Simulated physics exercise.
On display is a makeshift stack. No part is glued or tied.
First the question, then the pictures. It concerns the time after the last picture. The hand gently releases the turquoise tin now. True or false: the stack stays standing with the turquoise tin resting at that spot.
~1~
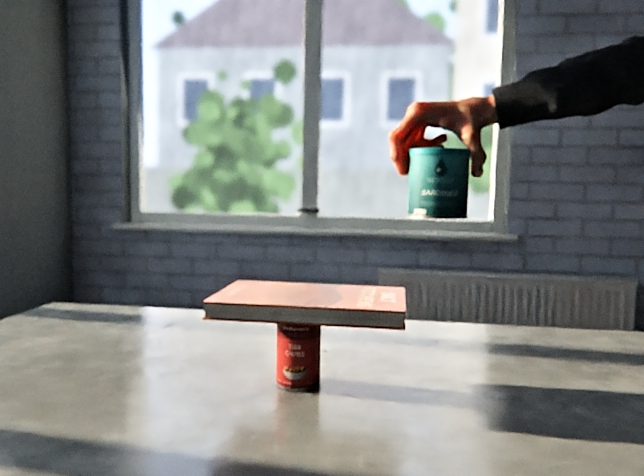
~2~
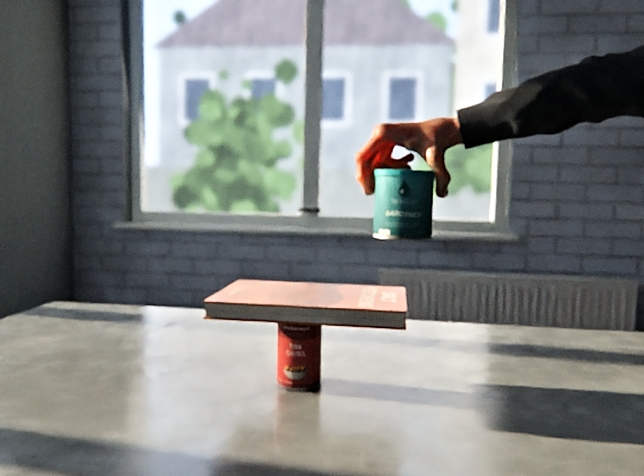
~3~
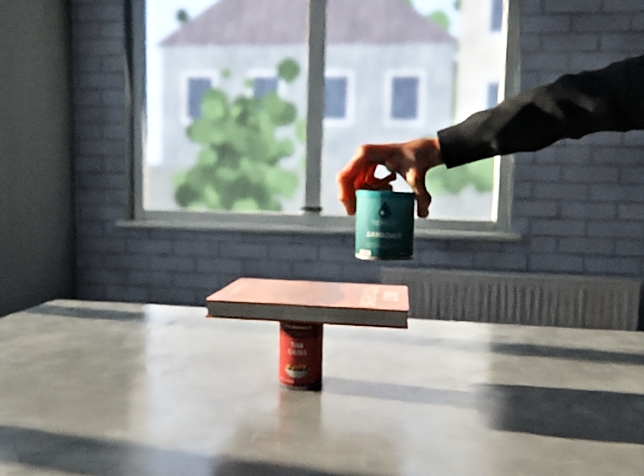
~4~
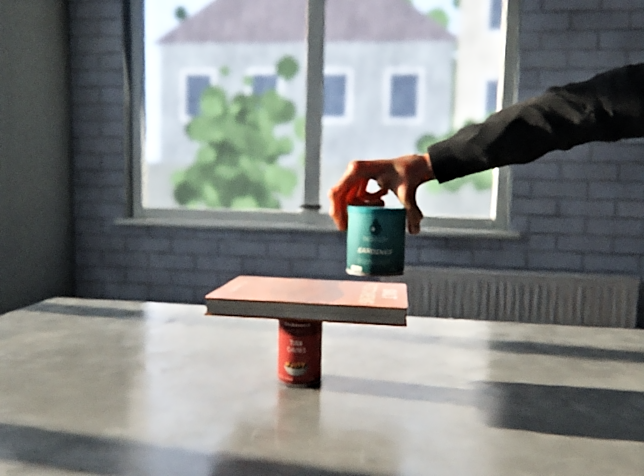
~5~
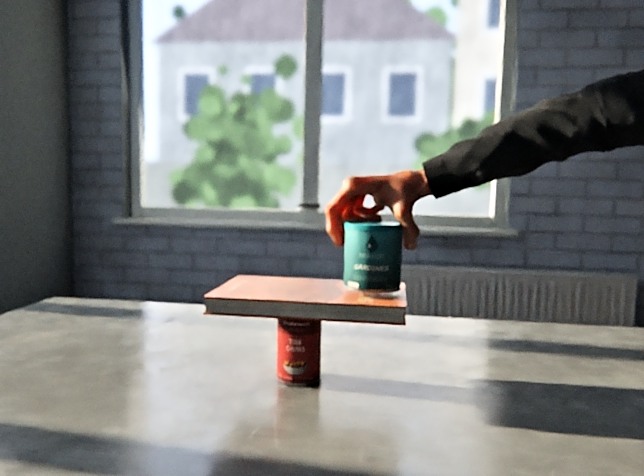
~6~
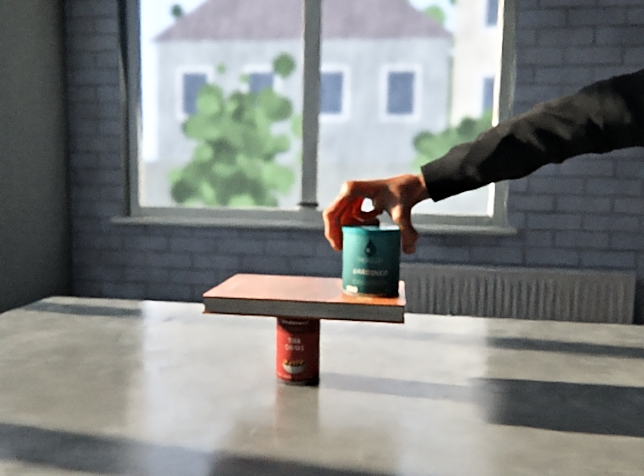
False.
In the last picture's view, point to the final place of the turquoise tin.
End position in the final view: Approximately (505, 383).
Then, 0.40 s on from there, turquoise tin now fallen; orange book turned 56° from how it was put.
Then, 0.70 s on from there, orange book now fallen.
In the end, fallen, turquoise tin and orange book; red tin unmoved. At the end, from the last picture's camera, turquoise tin near (506, 383). The stack comes apart.
